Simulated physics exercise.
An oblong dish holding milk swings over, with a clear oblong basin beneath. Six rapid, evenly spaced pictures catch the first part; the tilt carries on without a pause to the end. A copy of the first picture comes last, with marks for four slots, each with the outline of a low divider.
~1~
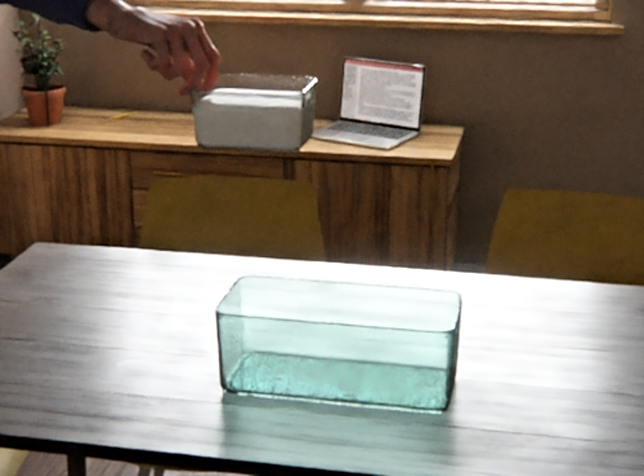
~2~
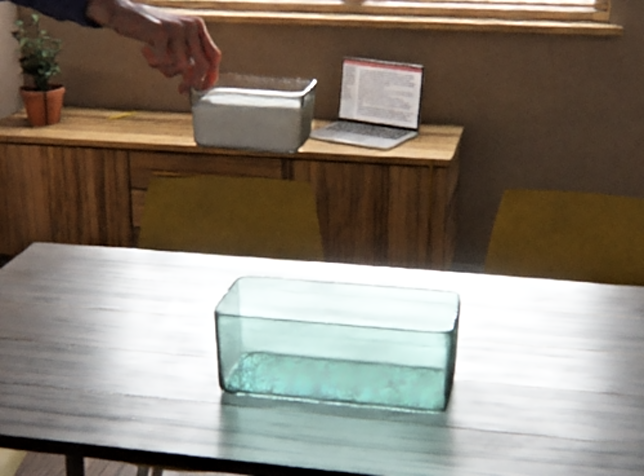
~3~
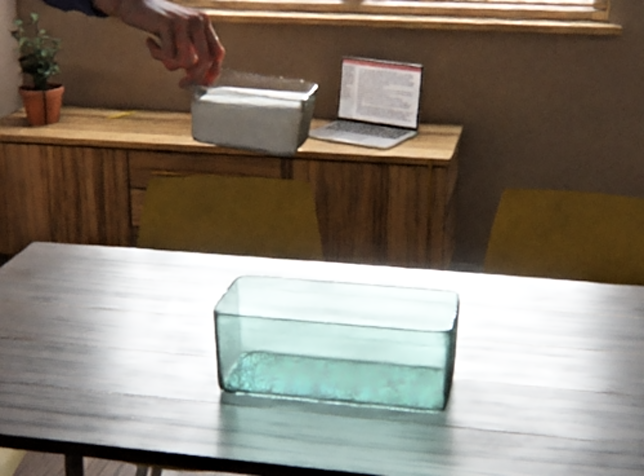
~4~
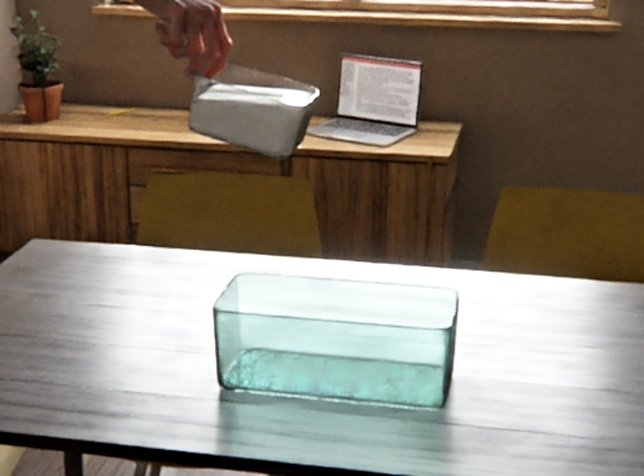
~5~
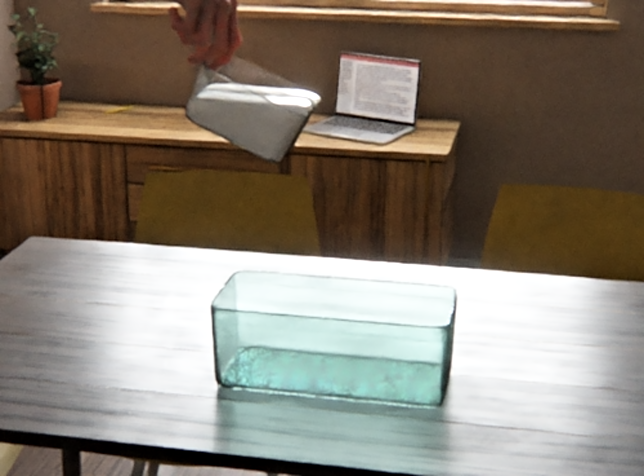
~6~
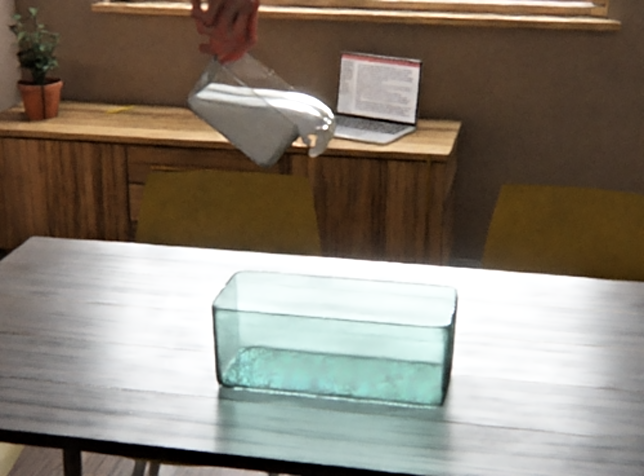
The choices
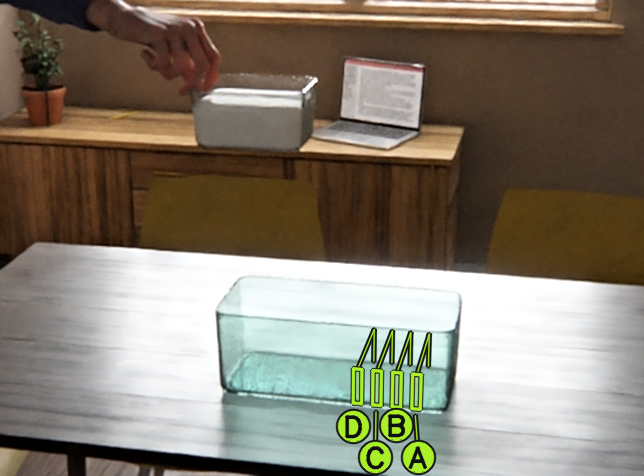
In the video, a hand holds an oblong dish of milk above and behind a clear oblong basin on a table, then tilts it steadily to the right until milk runs over the lip and starts downward.
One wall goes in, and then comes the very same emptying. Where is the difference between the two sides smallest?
C.
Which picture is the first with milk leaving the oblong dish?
Picture 5.
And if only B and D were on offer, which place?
The answer is D.
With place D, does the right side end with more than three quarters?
No, it does not.
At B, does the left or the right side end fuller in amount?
The left one.
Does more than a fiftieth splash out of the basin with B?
Yes, it does.
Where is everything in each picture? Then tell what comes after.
In the first picture, upright, lip at (308, 86); basin from (221, 389) to (449, 411); nothing has left yet.
In the second picture, upright, lip at (308, 88); nothing has left yet.
In the third picture, tipped about 7°, lip at (309, 92); nothing has left yet.
In the fourth picture, tipped about 14°, lip at (311, 98); nothing has left yet.
In the fifth picture, tipped about 25°, lip at (311, 107); milk is over the lip, down to (311, 107).
In the sixth picture, tipped about 37°, lip at (311, 120); milk is over the lip, down to (321, 149).
On the marked copy, A at (415, 415); B at (395, 413); C at (376, 411); D at (356, 409).
If A is chosen, about 90 % ends left of the wall and 5 % right of it; 6 % is lost outside.
If B is chosen, about 85 % ends left of the wall and 9 % right of it; 6 % is lost outside.
If C is chosen, about 52 % ends left of the wall and 42 % right of it; 6 % is lost outside.
If D is chosen, about 34 % ends left of the wall and 61 % right of it; 6 % is lost outside.
